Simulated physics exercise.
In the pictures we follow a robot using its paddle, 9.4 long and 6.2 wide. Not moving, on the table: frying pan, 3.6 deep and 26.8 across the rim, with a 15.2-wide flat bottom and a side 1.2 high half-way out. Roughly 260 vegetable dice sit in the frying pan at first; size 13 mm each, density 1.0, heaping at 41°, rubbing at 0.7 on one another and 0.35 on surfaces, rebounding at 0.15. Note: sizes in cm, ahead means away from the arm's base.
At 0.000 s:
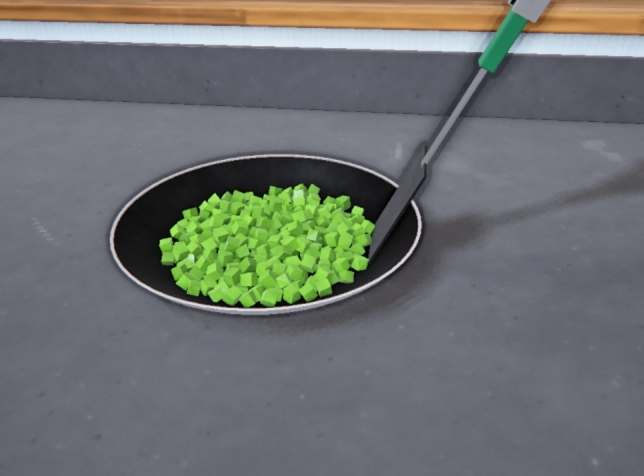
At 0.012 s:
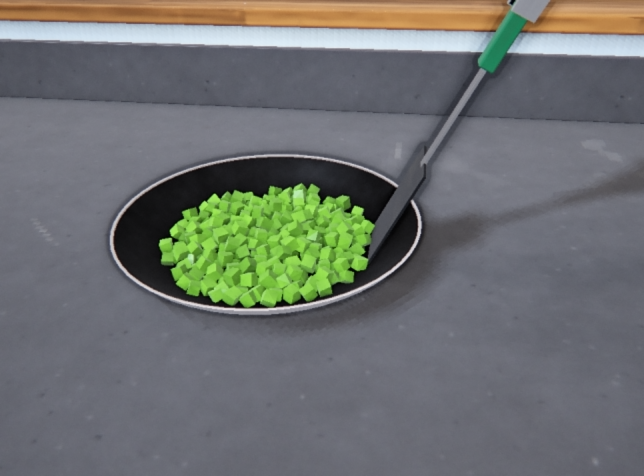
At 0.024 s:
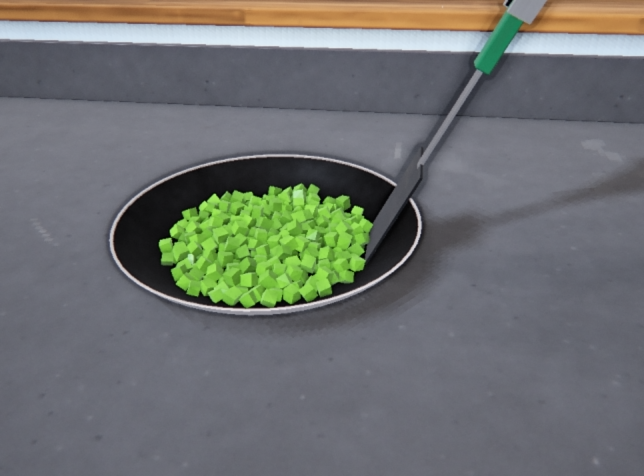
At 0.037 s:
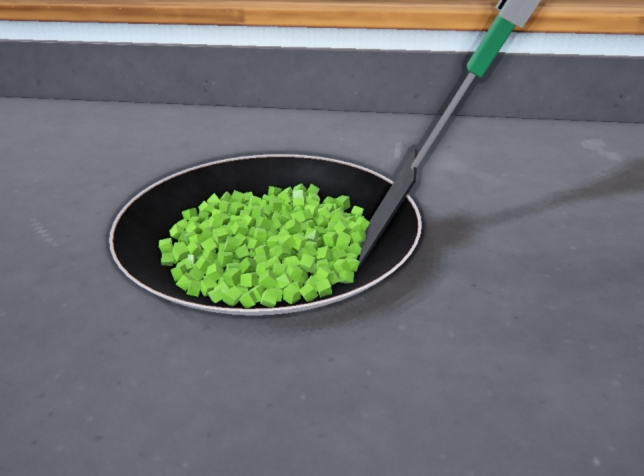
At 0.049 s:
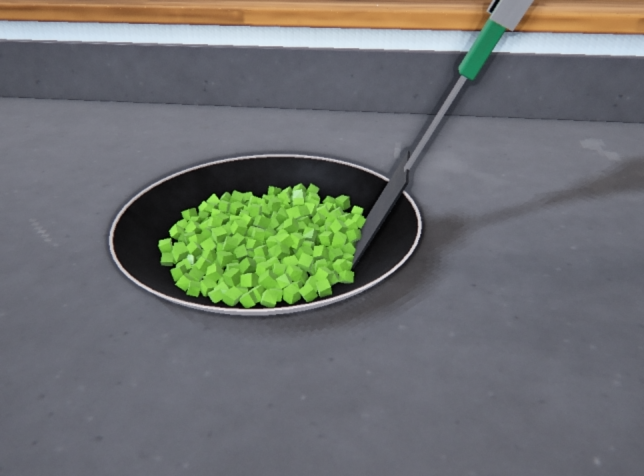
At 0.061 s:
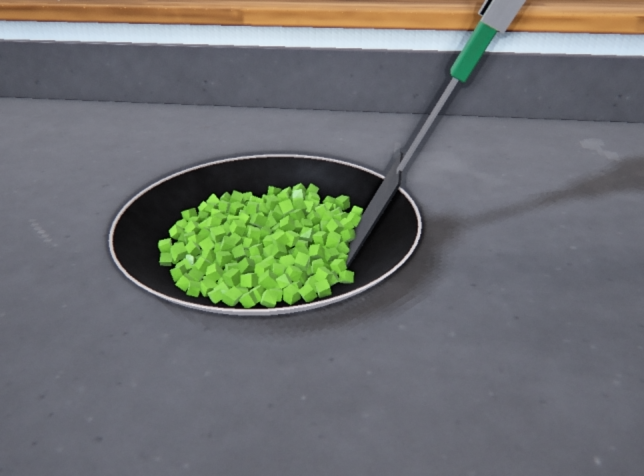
A pile of bright green cubes sat in a black frying pan on a gray counter while a dark paddle with a green handle slid slightly left, nudging the cubes along the right edge inward.
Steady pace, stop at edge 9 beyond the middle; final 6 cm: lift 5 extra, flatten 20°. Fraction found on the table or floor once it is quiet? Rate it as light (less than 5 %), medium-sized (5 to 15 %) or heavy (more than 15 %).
Rated medium-sized.
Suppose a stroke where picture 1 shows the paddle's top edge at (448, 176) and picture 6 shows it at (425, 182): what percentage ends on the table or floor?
Roughly 15 %.
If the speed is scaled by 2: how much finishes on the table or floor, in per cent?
That comes to some 25 per cent, roughly.
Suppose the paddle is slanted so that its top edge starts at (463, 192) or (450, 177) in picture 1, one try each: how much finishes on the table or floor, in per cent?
Around 10 per cent, then around 10 per cent.
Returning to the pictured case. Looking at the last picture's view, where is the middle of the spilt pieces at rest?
It ends up around (84, 243).
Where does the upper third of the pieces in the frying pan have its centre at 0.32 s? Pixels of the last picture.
It is centred at roughly (170, 214).
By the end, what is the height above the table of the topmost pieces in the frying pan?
Near 5.5 centimetres high.
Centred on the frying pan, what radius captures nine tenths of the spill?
Seen from above, roughly 20 cm.
After 0.19 s, sloping 64°, highest piece 4 above the table; 258 in the frying pan.
After 0.32 s, sloping 58°, highest piece 5 above the table; 249 in the frying pan, 3 on the table or floor, 6 on the blade or in flight.
After 0.58 s, sloping 44°, highest piece 5 above the table; 234 in the frying pan, 22 on the table or floor, 2 on the blade or in flight.
After 1.63 s, sloping 44°, highest piece 5 above the table; 234 in the frying pan, 24 on the table or floor.
In the end, 234 in the frying pan, 24 on the table or floor. That is 9 % on the table or floor.
